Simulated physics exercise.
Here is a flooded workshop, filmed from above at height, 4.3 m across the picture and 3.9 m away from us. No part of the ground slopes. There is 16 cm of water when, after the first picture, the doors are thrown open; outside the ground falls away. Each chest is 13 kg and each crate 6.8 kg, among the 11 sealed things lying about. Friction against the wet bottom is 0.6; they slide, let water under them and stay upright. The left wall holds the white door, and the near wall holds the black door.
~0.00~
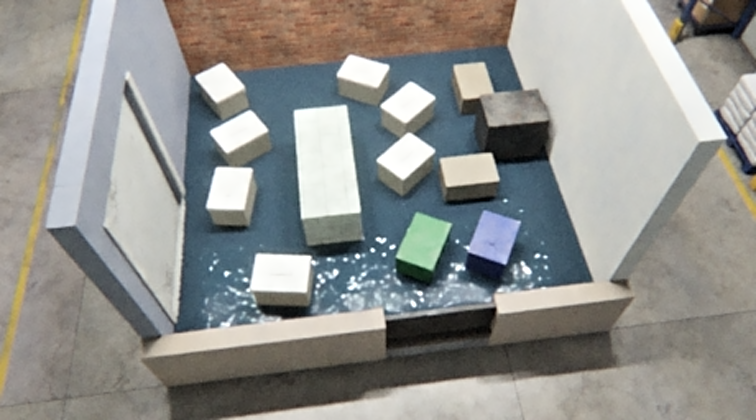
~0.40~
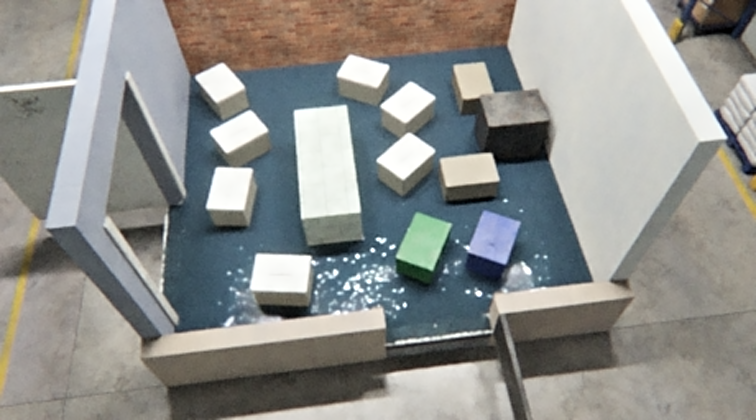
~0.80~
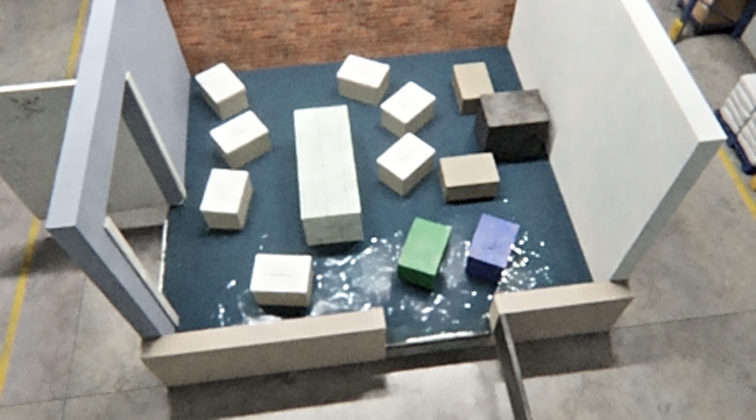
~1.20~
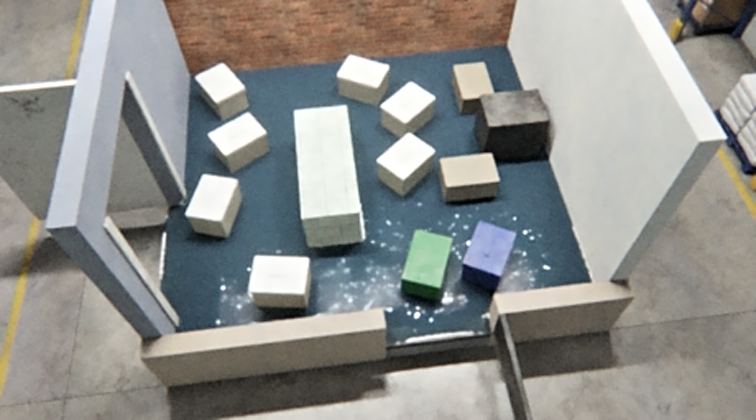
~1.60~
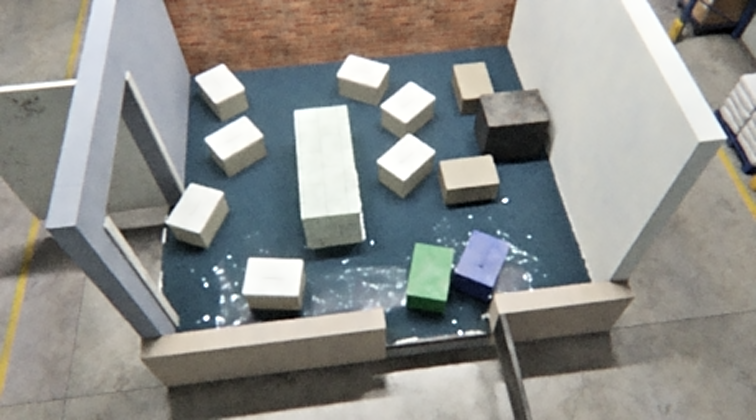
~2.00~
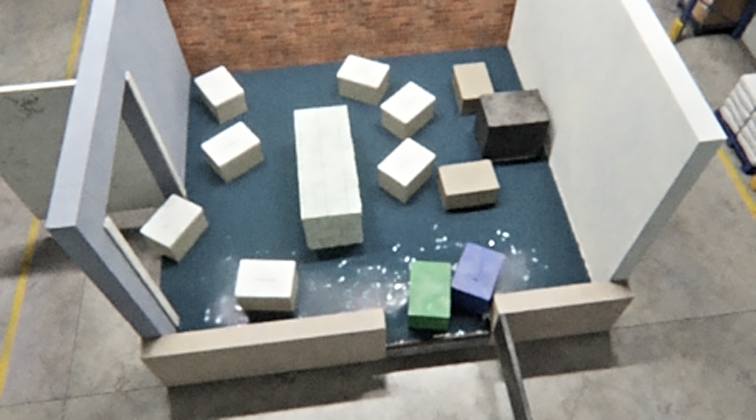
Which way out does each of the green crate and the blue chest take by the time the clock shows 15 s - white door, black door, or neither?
For the green crate, black door; for the blue chest, black door.
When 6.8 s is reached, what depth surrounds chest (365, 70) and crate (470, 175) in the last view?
Close to 9 and 6 centimetres.
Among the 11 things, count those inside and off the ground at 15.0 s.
At that instant the tally stands at 1.
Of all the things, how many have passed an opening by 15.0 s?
That would be 8.
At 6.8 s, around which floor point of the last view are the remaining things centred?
(369, 212).
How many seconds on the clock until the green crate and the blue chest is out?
Estimates: Near 2.5 and near 2.5 seconds.
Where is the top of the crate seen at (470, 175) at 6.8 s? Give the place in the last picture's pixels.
Look around (462, 321) in the last view.
After 3.0 s the green crate has gone out by the black door; the blue chest has gone out by the black door; 3 of 11 are out; 8 afloat.
After 6.8 s the green crate has gone out by the black door; the blue chest has gone out by the black door; 5 of 11 are out; 5 afloat.
After 11.0 s the green crate has gone out by the black door; the blue chest has gone out by the black door; 8 of 11 are out; 3 afloat.
After 15.0 s the green crate has gone out by the black door; the blue chest has gone out by the black door; 8 of 11 are out; 1 afloat.
